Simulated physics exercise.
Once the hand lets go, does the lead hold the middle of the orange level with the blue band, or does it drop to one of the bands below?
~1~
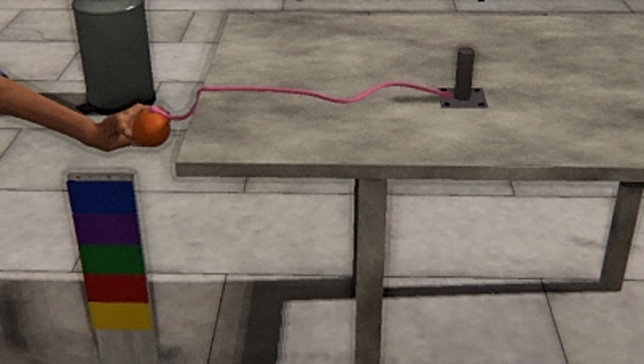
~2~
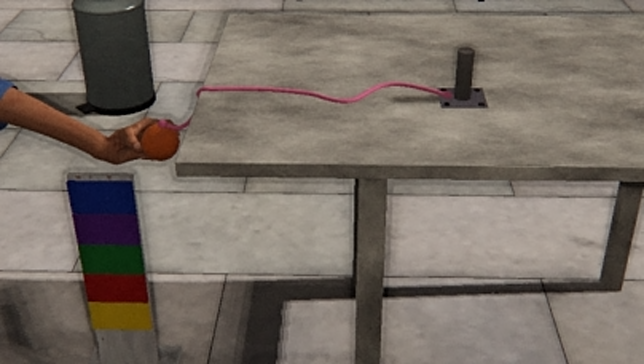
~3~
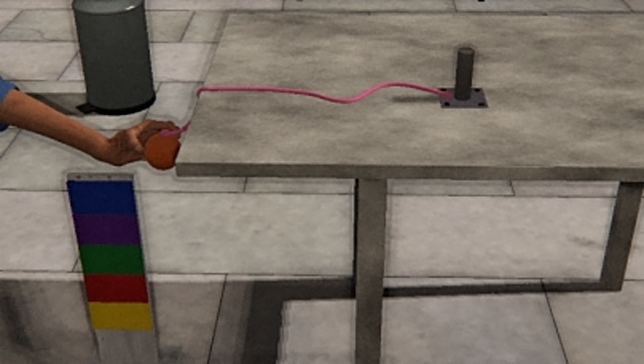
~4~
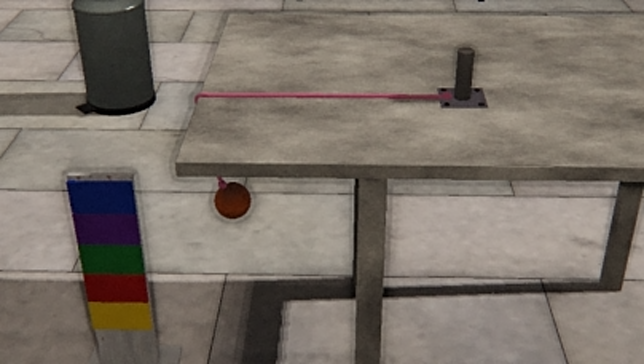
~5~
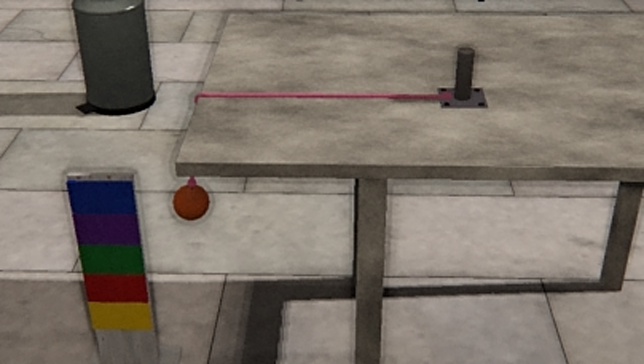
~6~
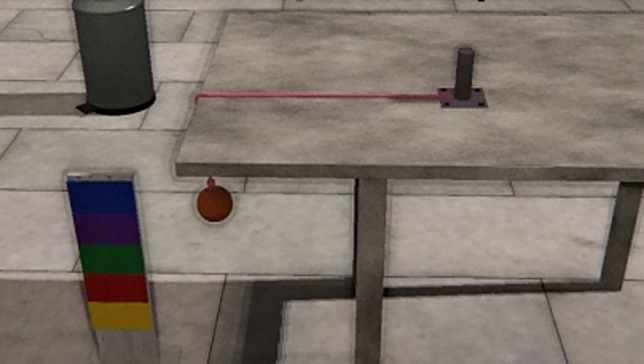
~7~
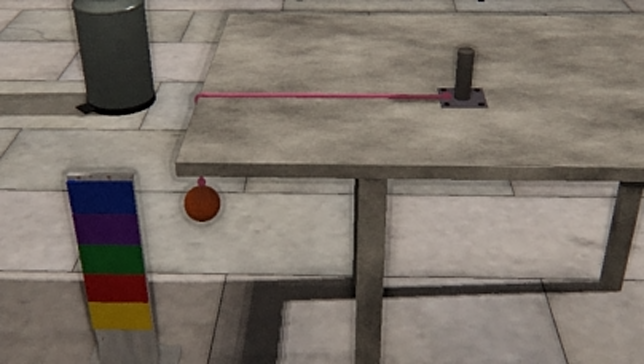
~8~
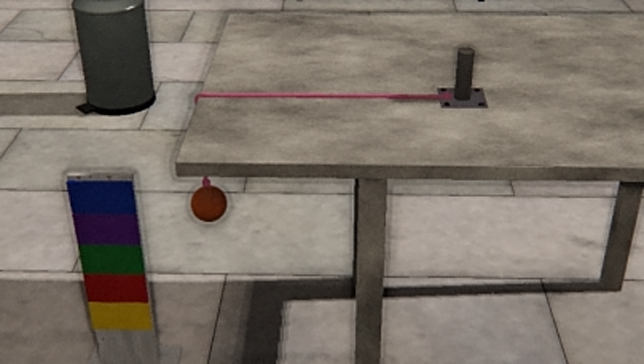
The lead holds it at the blue band, with the middle of the orange level with blue as its swings grow small.
